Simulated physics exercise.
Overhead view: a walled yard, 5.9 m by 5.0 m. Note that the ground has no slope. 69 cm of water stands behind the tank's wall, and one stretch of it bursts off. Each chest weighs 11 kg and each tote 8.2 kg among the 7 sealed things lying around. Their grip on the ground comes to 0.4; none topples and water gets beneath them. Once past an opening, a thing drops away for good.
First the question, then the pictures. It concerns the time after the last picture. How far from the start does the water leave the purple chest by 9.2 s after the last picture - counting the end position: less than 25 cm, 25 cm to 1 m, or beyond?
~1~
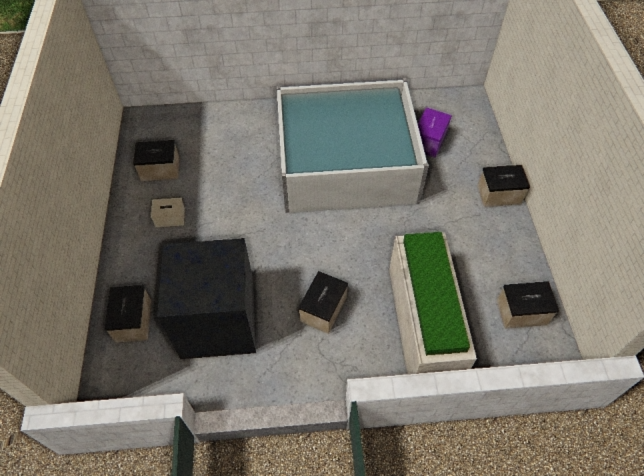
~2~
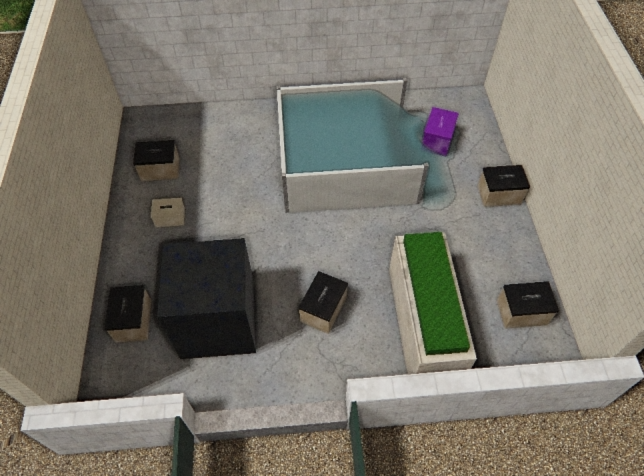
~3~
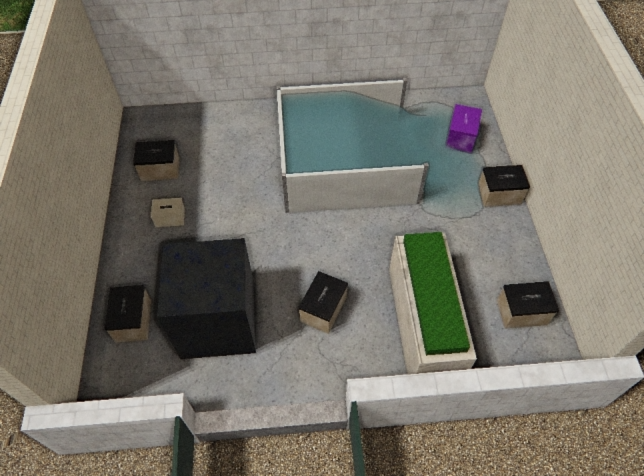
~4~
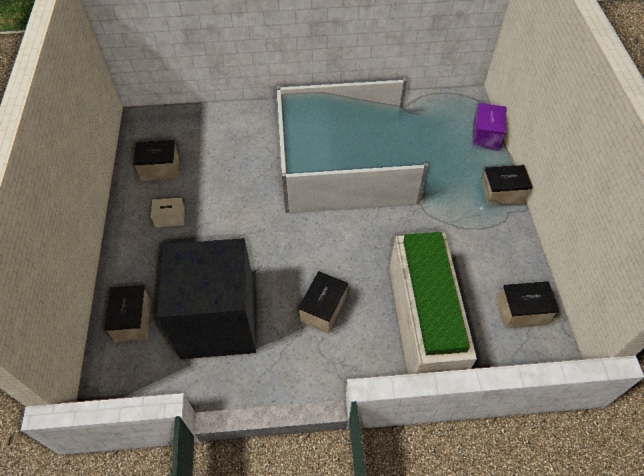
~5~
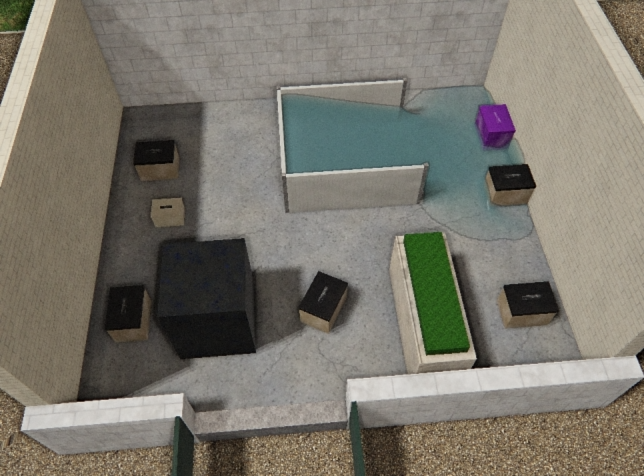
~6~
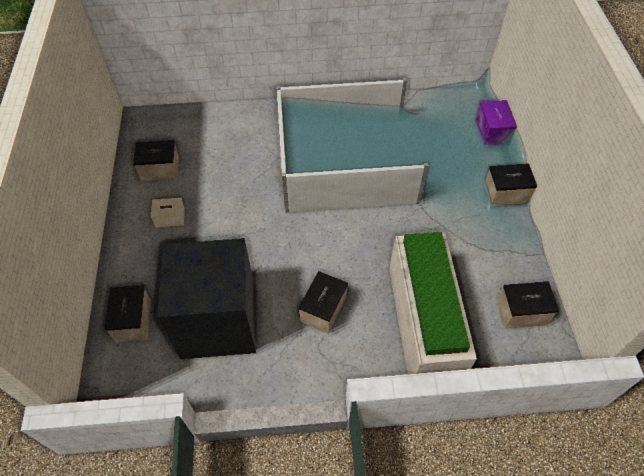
I'd say the purple chest makes a long trip.
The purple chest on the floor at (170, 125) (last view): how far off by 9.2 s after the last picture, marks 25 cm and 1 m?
From that spot, it is pushed far off.
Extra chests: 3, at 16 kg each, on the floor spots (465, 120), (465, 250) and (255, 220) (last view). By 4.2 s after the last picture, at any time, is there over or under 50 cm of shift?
Going one by one: Too far, too far, not far enough.
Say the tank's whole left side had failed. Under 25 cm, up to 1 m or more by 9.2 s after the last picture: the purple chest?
Well, the purple chest basically stays there then.
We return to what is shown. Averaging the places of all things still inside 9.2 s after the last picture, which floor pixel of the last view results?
Around (289, 265).
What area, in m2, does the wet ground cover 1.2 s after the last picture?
Somewhere about 11.0 m2, give or take.
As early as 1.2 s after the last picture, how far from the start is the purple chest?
I'd put it at around 120 cm.
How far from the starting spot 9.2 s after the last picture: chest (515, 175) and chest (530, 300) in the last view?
150 cm and 100 cm, respectively.
Then, 1.2 s after the last picture the purple chest is near (472, 61), 1.1 m from its start, afloat; 0 of 7 are out; 2 afloat.
Then, 3.8 s after the last picture the purple chest is near (219, 102), 3.2 m from its start, aground; 0 of 7 are out; 2 afloat.
Then, 6.2 s after the last picture the purple chest is near (152, 153), 4.1 m from its start, afloat; 0 of 7 are out; 6 afloat.
Then, 9.2 s after the last picture the purple chest is near (181, 181), 3.7 m from its start, afloat; 0 of 7 are out; 5 afloat.
